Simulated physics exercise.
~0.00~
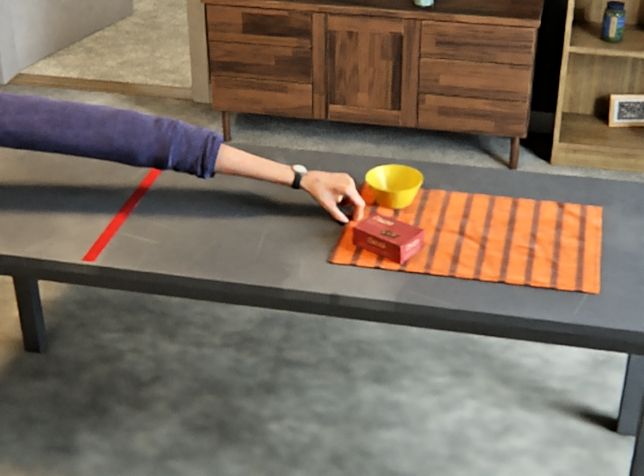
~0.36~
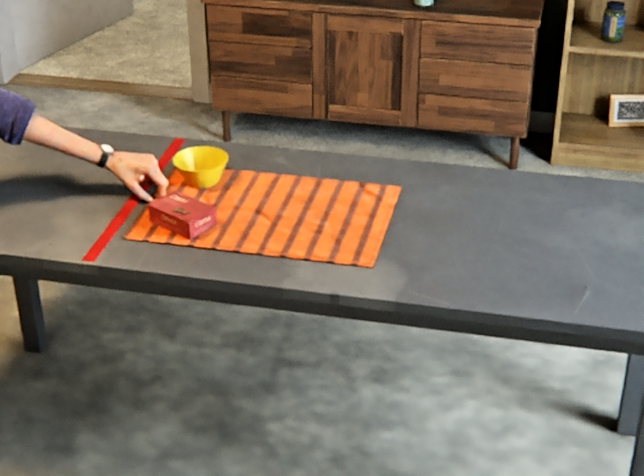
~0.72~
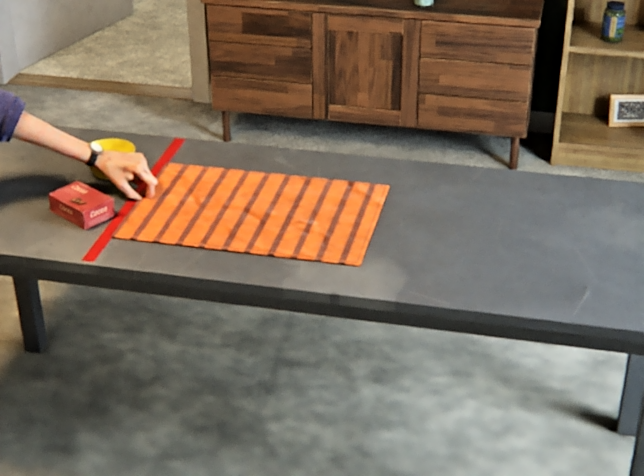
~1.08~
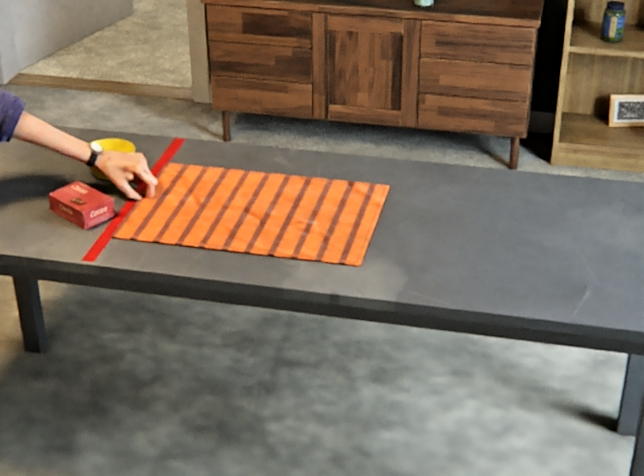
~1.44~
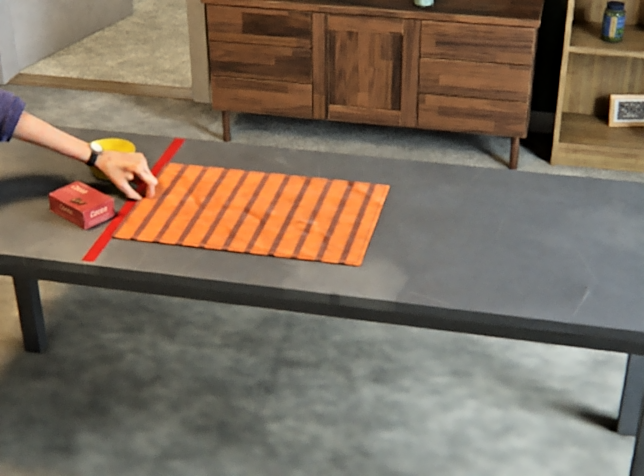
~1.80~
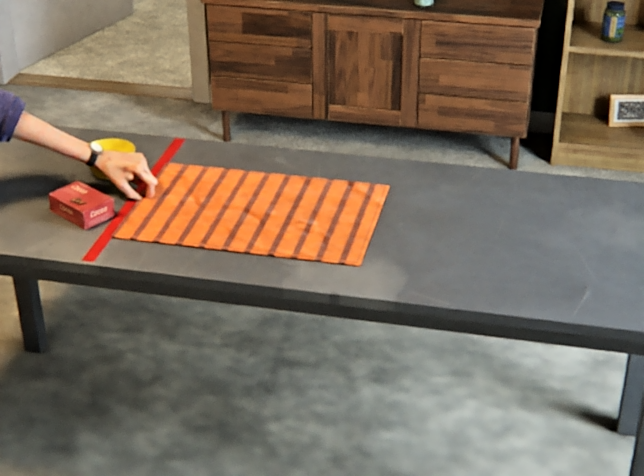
On a gray table, a hand pulls an orange cloth left; bowl and packet slide off.
